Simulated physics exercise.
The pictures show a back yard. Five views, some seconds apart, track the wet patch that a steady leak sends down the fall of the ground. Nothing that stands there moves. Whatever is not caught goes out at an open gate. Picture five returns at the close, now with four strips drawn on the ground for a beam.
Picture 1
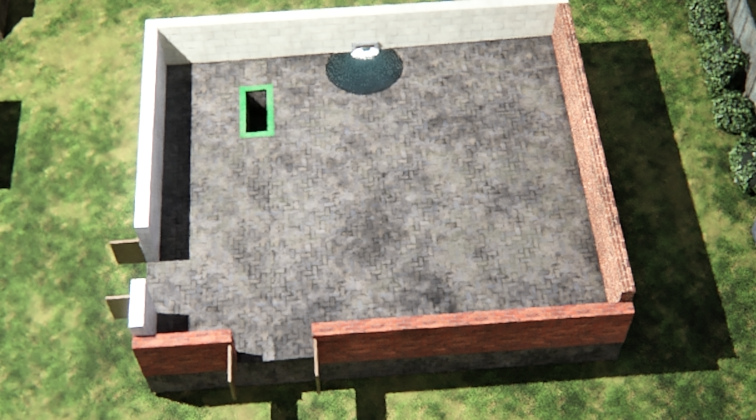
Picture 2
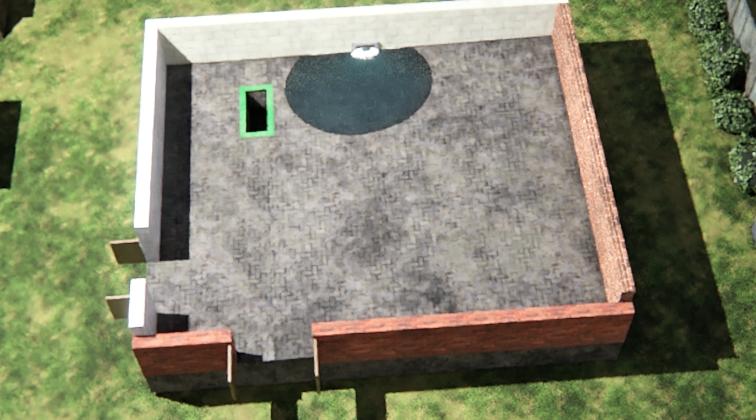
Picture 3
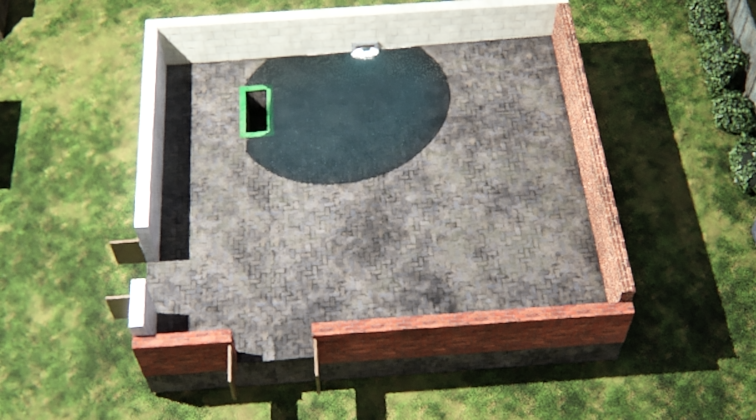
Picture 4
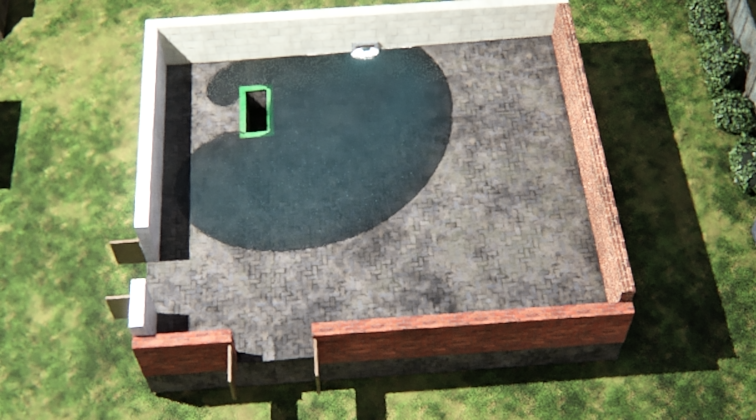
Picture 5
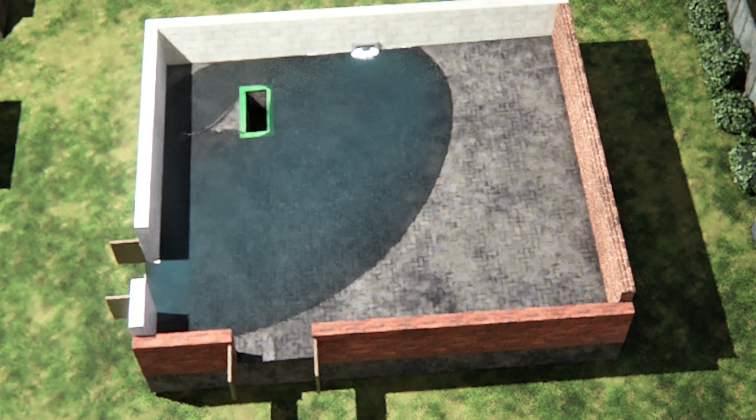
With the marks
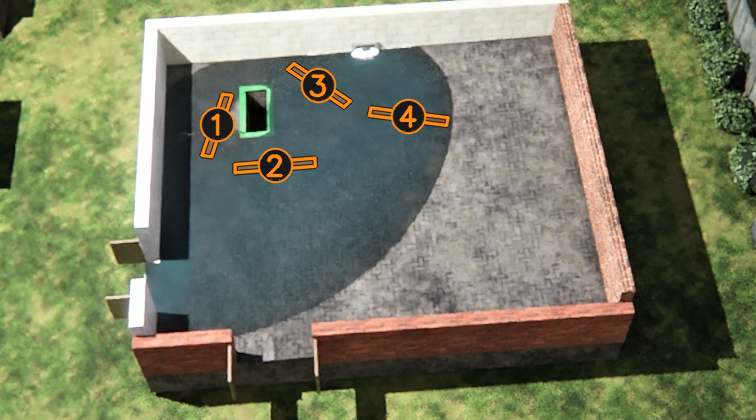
Dark water spreading from an outlet at the back wall across a walled paved yard, surrounding a green-framed drain and reaching the left side.
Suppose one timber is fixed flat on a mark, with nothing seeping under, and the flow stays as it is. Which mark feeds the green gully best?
Use spot 4.
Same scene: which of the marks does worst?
3.
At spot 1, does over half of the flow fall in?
No.
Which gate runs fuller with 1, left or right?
The left gate.
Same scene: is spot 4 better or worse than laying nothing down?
Spot 4 is better.
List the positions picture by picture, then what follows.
In the first frame, outfall at (365, 46); green gully at (257, 111); open gate at (158, 287); open gate at (275, 348); front seen at (384, 87), 3 % of the ground wet; green gully still dry.
In the second frame, front seen at (365, 132), 10 % of the ground wet; green gully still dry.
In the third frame, front seen at (284, 172), 20 % of the ground wet; green gully taking water.
In the fourth frame, front seen at (189, 218), 34 % of the ground wet; green gully taking water.
In the fifth frame, front seen at (161, 324), 49 % of the ground wet; green gully taking water.
On the marked copy, 1 from (206, 156) to (227, 94); 2 from (235, 168) to (315, 162); 3 from (290, 66) to (347, 104); 4 from (370, 111) to (447, 121).
With 1, about 20 % of the stream goes into the green gully, about 80 % out by the gates.
With 2, about 21 % of the stream goes into the green gully, about 79 % out by the gates.
With 3, about 4 % of the stream goes into the green gully, about 96 % out by the gates.
With 4, about 34 % of the stream goes into the green gully, about 66 % out by the gates.
